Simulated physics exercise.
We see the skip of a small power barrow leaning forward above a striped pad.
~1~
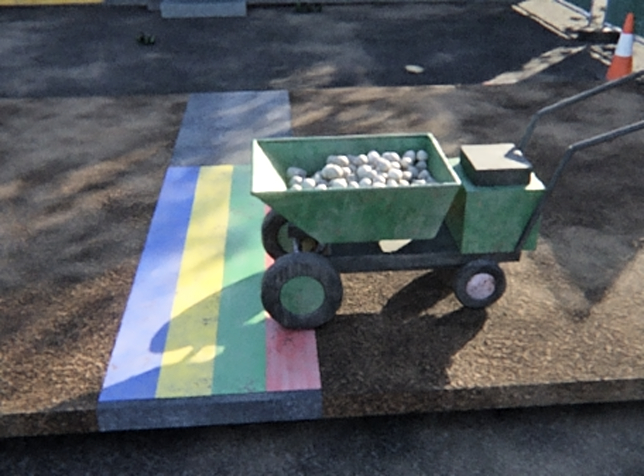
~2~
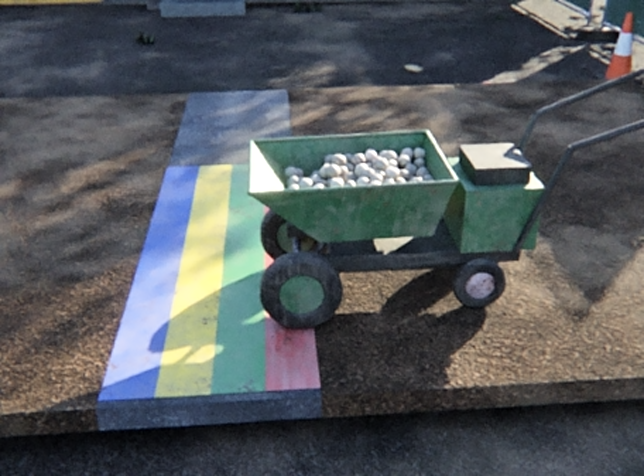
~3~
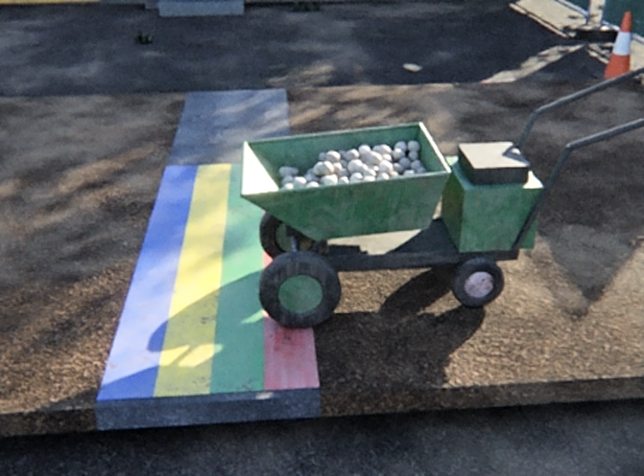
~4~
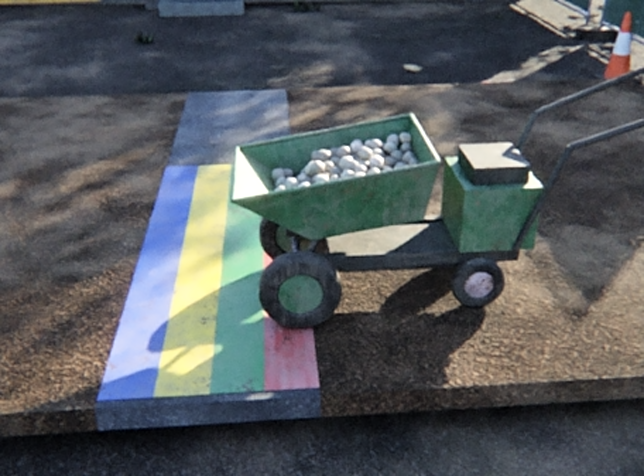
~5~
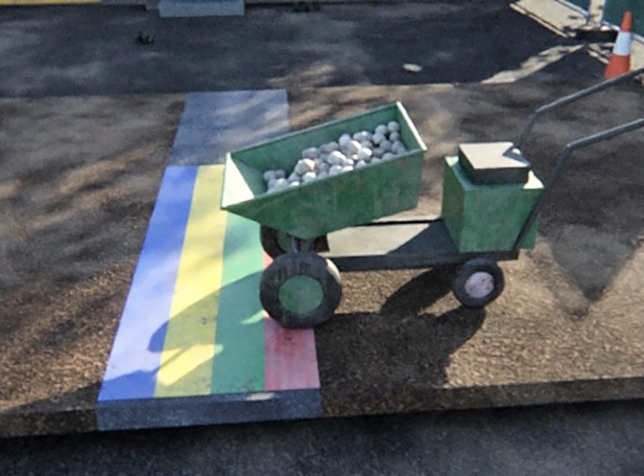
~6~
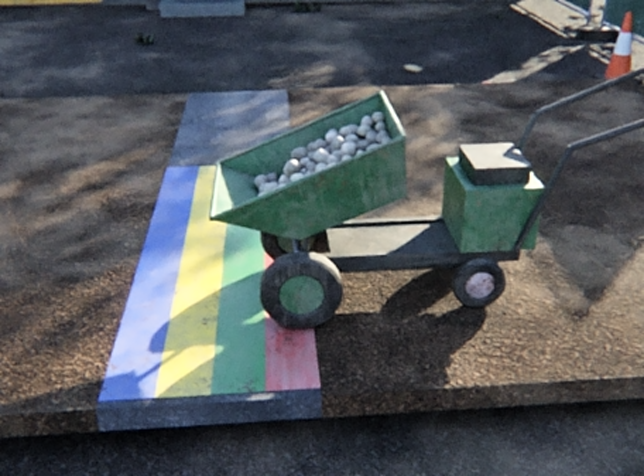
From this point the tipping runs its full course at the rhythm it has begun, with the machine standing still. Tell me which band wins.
I would say the blue band.
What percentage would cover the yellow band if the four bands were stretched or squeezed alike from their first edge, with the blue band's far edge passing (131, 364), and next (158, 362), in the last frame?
First 0 in a hundred, then 0 in a hundred.
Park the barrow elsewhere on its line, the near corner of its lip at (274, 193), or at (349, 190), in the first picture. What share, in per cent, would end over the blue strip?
In order: 30 % and 20 %.
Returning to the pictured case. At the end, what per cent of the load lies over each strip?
The red strip carries 0 per cent, the green strip 0 per cent, the yellow strip 5 per cent and the blue strip 35 per cent.
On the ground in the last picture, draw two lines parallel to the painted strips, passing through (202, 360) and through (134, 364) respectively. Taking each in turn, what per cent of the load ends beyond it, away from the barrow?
Around 90 percent for the first and 60 percent for the second.
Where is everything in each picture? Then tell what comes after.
The first frame shows lip of the skip near (253, 194), level; top of the load near (381, 180), river pebbles; red strip near (291, 351); green strip near (240, 354); yellow strip near (189, 357); blue strip near (137, 359).
The second frame shows lip of the skip near (250, 194), tipped barely; top of the load near (378, 178).
The third frame shows lip of the skip near (242, 196), tipped barely; top of the load near (375, 161).
The fourth frame shows lip of the skip near (233, 201), tipped a little; top of the load near (376, 163).
The fifth frame shows lip of the skip near (222, 209), tipped clearly; top of the load near (378, 155).
The sixth frame shows lip of the skip near (211, 219), tipped clearly; top of the load near (364, 147); red strip near (291, 351); green strip near (240, 354); yellow strip near (188, 356); blue strip near (136, 359).
Shortly afterwards, skip tipped steeply; the whole lot in the skip.
Next, skip tipped right over; near half in the skip; a little over the yellow strip; near a third over the blue strip; only a few off the paint.
Some moments later, skip tipped right over; a little in the skip; a little over the yellow strip; near a third over the blue strip; near half off the paint.
In the end, skip tipped right over; a little in the skip; none at all over the red strip; none at all over the green strip; a little over the yellow strip; near a third over the blue strip; near half off the paint.
